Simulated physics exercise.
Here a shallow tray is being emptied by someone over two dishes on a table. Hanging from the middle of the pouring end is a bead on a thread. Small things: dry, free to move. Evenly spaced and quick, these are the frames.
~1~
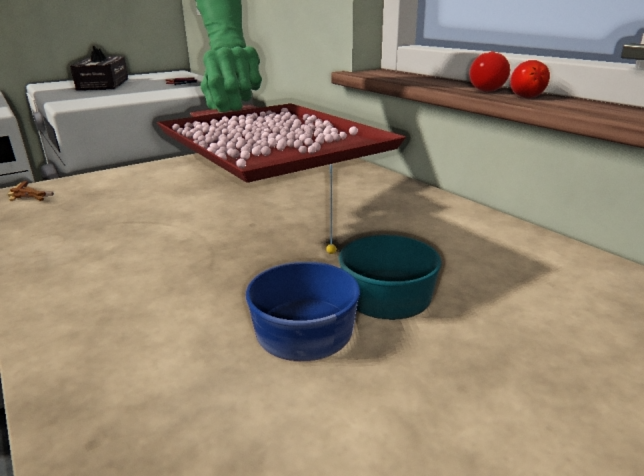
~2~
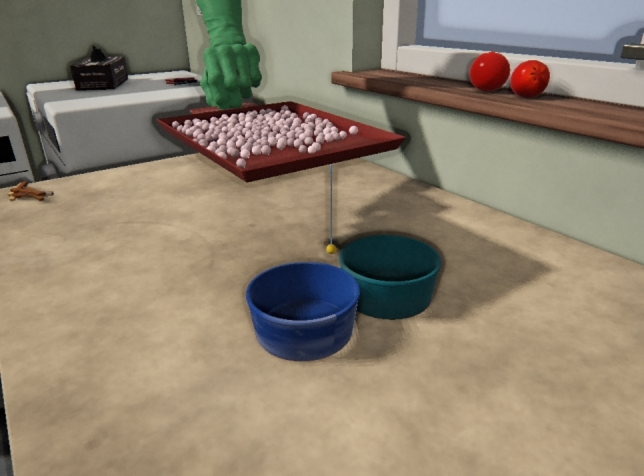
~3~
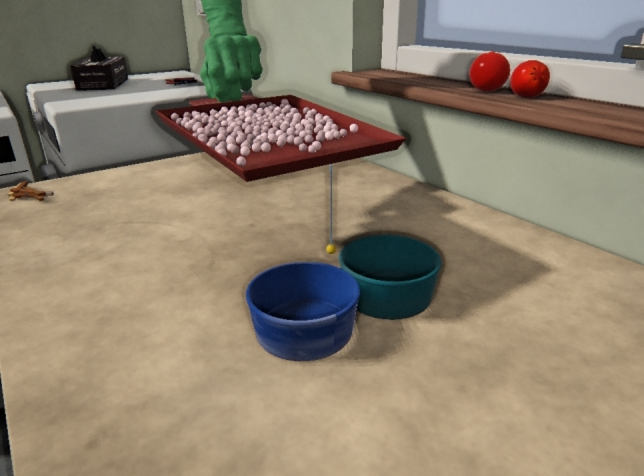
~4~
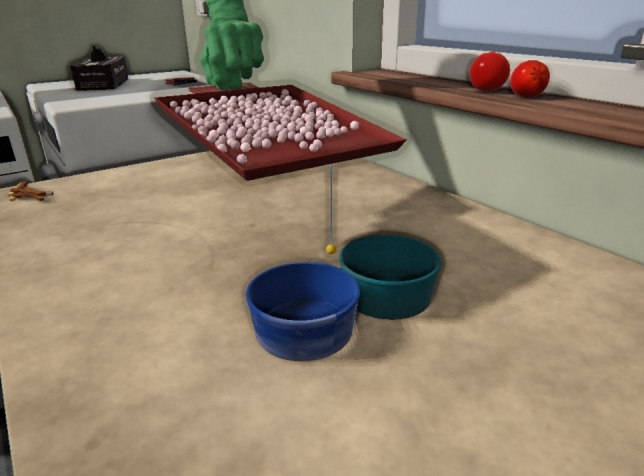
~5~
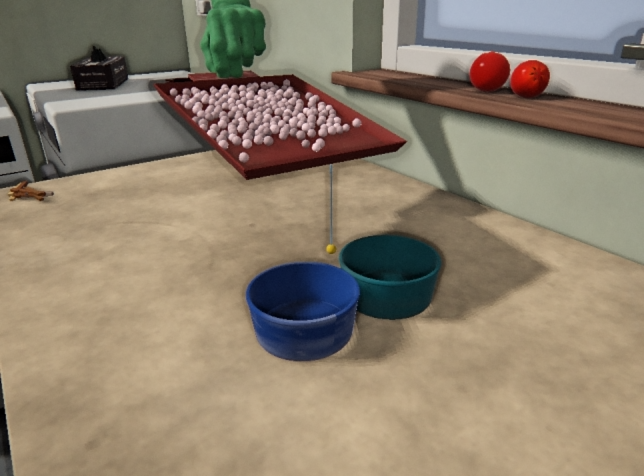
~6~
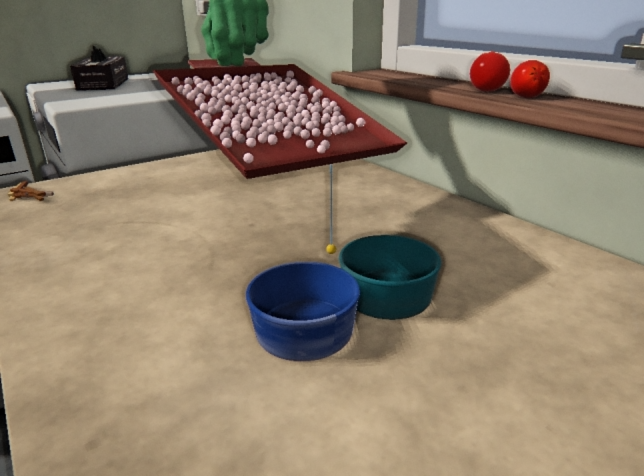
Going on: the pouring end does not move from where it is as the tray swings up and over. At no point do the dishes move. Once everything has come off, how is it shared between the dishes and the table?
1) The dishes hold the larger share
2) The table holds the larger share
1, the dishes hold the larger share.
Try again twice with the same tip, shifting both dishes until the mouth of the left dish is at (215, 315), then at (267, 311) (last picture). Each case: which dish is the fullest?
The first try: Right. The second: The dish on the right.
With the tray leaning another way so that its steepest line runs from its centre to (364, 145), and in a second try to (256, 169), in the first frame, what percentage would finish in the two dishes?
In turn, 60 percent and then 50 percent.
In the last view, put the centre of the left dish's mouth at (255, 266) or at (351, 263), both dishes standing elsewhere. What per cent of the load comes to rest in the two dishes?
Trial 1 about 0 %, trial 2 about 60 %.
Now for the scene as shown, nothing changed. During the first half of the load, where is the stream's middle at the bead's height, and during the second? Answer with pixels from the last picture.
First part (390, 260), rest (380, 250).
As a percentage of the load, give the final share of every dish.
Roughly: Left 20 %, right 60 %.
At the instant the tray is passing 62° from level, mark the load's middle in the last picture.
Centre estimate: (372, 263).
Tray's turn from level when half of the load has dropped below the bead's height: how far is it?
I'd say close to 60 degrees.
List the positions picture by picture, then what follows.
In the first picture, corners of the pouring end (246, 168) and (397, 136), level; middle of the load (259, 132), sugar pearls; left dish (335, 333); right dish (423, 293); bead on its thread (331, 249).
In the second picture, corners of the pouring end (246, 168) and (398, 137), level; middle of the load (259, 130).
In the third picture, corners of the pouring end (246, 167) and (398, 137), tipped barely, lowest at the right corner; middle of the load (259, 125).
In the fourth picture, corners of the pouring end (247, 166) and (398, 138), tipped a little, lowest at the right corner; middle of the load (259, 118).
In the fifth picture, corners of the pouring end (248, 166) and (399, 139), tipped a little, lowest at the right corner; middle of the load (261, 111).
In the sixth picture, corners of the pouring end (248, 165) and (399, 141), tipped clearly, lowest at the right corner; middle of the load (264, 105), every one on the move; left dish (335, 333); right dish (423, 293).
Just after the last frame, tray tipped steeply; roughly a third on the tray; about a tenth in the left dish; roughly a quarter in the right dish; about a tenth outside both; about a tenth in the air.
A moment on, tray tipped past a quarter turn; roughly a quarter in the left dish; roughly two thirds in the right dish; roughly a quarter outside both.
Further on, tray tipped past a quarter turn; roughly a quarter in the left dish; roughly two thirds in the right dish; roughly a quarter outside both.
When it is over, tray tipped past a quarter turn; roughly a quarter in the left dish; roughly two thirds in the right dish; roughly a quarter outside both.
